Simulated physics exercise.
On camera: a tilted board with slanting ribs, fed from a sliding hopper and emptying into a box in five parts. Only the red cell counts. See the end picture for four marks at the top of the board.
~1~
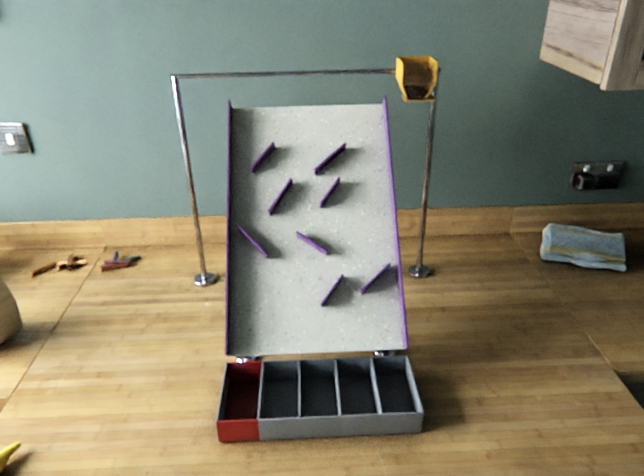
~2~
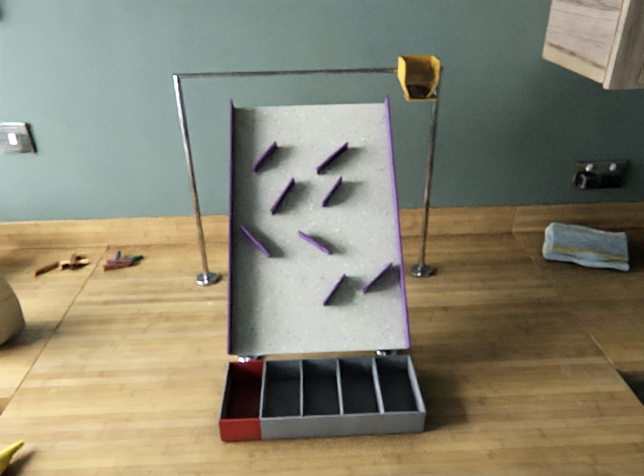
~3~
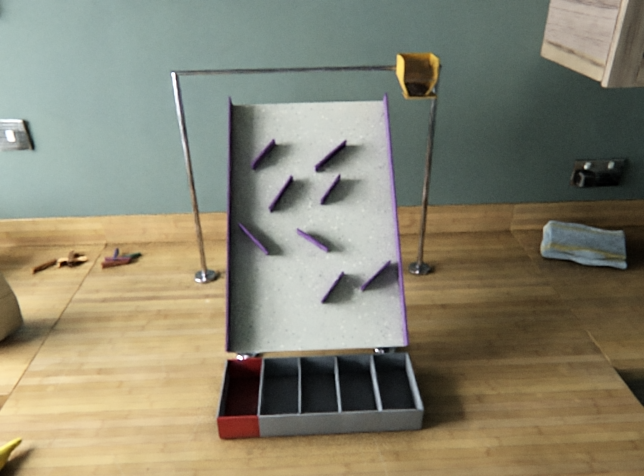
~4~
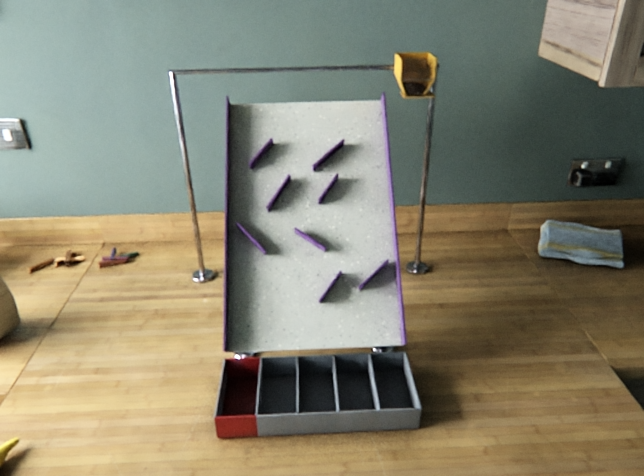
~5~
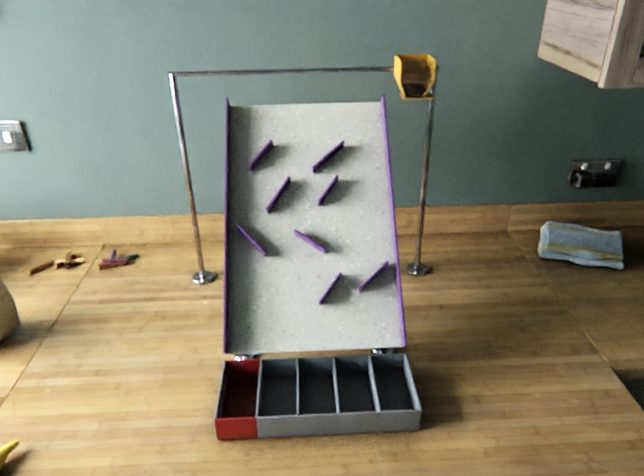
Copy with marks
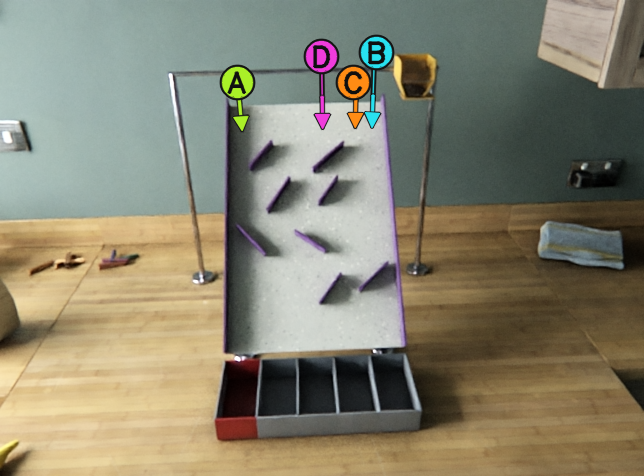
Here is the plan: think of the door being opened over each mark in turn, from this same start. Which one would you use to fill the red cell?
Choose A.
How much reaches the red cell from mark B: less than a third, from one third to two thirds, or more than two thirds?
It is less than a third.
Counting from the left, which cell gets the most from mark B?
It is the third one.
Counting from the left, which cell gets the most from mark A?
The first from the left.
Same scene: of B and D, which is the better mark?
Mark D.
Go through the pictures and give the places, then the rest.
The first picture shows hopper near (416, 89), chocolate balls, door shut.
The second picture shows ribs (253, 167) to (276, 141), (317, 169) to (348, 142), (271, 210) to (293, 177).
The third picture shows ribs (321, 200) to (340, 174), (239, 223) to (267, 252), (297, 229) to (328, 249).
The fourth picture shows ribs (320, 300) to (341, 271), (360, 287) to (389, 260).
The fifth picture shows red cell near (237, 427), number 1 of 5 from the left.
On the marked copy, mark A meets the board at (241, 125); mark B meets the board at (372, 122); mark C meets the board at (355, 122); mark D meets the board at (322, 123).
Choosing A, close to half in the red cell, close to a third in other cells, close to a quarter outside the box.
Choosing B, only a few in the red cell, the bulk in other cells, close to a quarter outside the box.
Choosing C, a small share in the red cell, the bulk in other cells, a small share outside the box.
Choosing D, close to a quarter in the red cell, close to two thirds in other cells, a small share outside the box.
